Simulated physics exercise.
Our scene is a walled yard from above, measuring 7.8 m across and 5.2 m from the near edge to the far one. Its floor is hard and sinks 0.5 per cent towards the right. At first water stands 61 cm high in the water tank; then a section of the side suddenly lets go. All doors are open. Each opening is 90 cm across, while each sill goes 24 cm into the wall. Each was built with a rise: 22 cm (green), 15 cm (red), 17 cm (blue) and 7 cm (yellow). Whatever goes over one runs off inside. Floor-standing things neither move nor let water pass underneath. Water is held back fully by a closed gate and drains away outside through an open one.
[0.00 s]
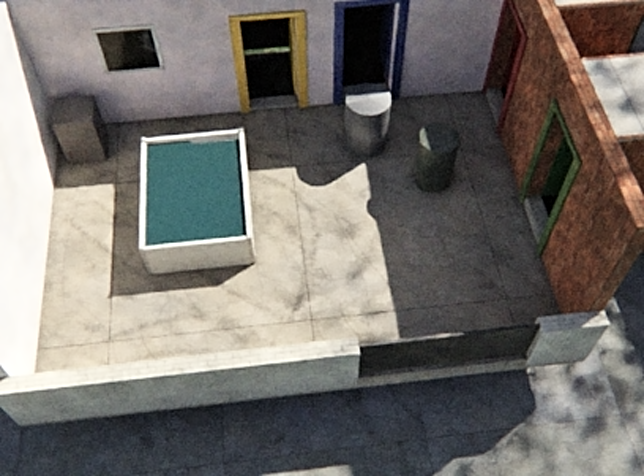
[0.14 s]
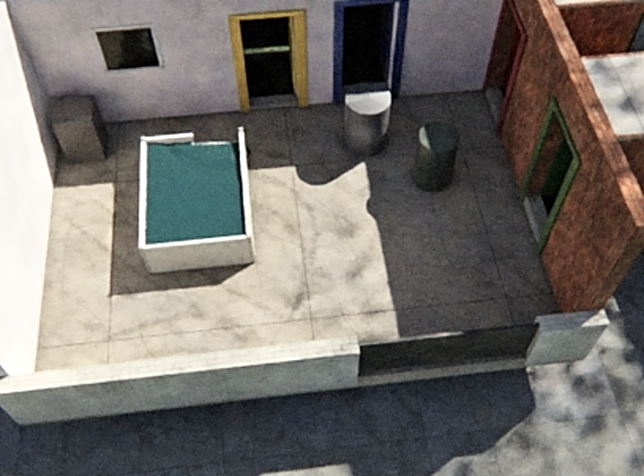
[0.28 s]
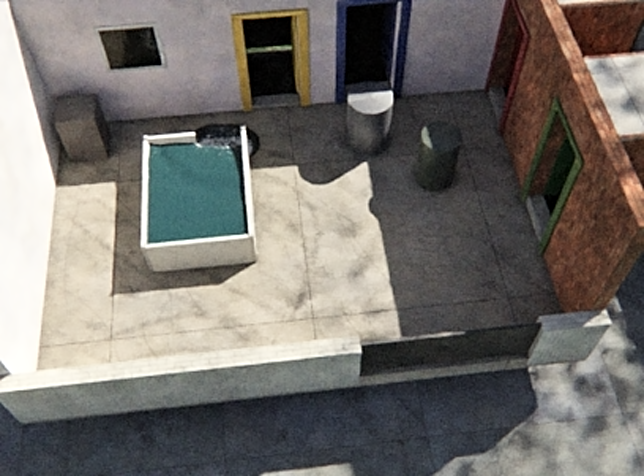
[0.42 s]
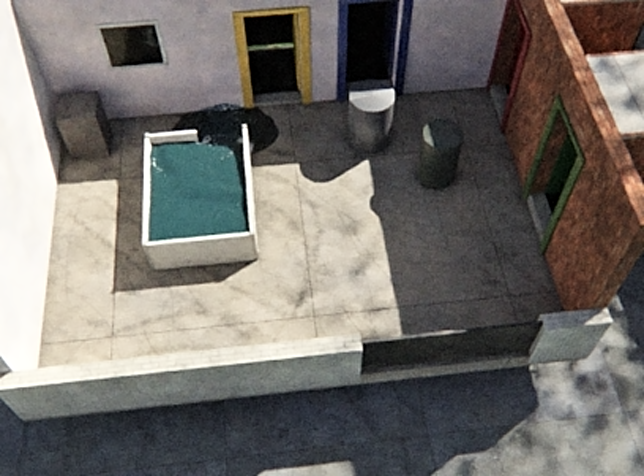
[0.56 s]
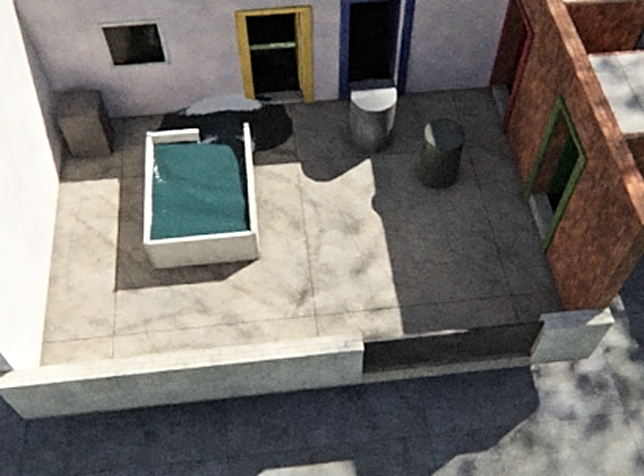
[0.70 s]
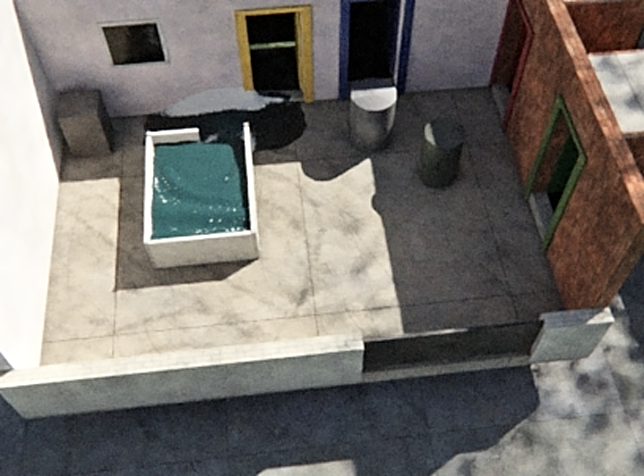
Water pours from the far side of a tank and spreads across the walled yard's floor.
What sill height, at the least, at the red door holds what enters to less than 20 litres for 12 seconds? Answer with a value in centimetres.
A height of roughly 15.5 cm.
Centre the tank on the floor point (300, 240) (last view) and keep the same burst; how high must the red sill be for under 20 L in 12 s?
About 12.0 cm.
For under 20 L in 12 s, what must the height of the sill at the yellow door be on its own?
I'd raise yellow to close to 22 cm.
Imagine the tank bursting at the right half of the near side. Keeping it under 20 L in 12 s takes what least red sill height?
It needs to be about 8.0 cm high.
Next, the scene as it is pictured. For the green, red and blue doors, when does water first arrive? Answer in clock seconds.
Times: Green 3.6 seconds, red 2.4 seconds, blue 1.3 seconds.
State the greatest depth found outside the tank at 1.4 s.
It gets to close to 43 centimetres there.
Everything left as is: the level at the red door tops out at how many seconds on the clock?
That happens close to 3.2 s on the clock.
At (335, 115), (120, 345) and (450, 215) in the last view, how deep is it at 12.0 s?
About 3, 5 and 5 cm.
After 1.4 s water covers 10 % of the floor, deepest (43 cm) near (227, 113); it has not reached the red door.
After 3.0 s water covers 30 % of the floor, deepest (27 cm) near (227, 113); 19 cm at the red door, 2 litres in over its 15 cm sill.
After 12.0 s water covers 95 % of the floor, deepest (10 cm) near (544, 254); 6 cm at the red door, 23 litres in over its 15 cm sill.
At the red door as built, the water arrived by 2.4 s and peaked near 20 cm at 3.2 s.
Run again over the same 12 s with other heights there, 31 litres in over 14 cm, 5 litres over 19 cm. The limit of 20 litres is kept from about 15.5 cm up.
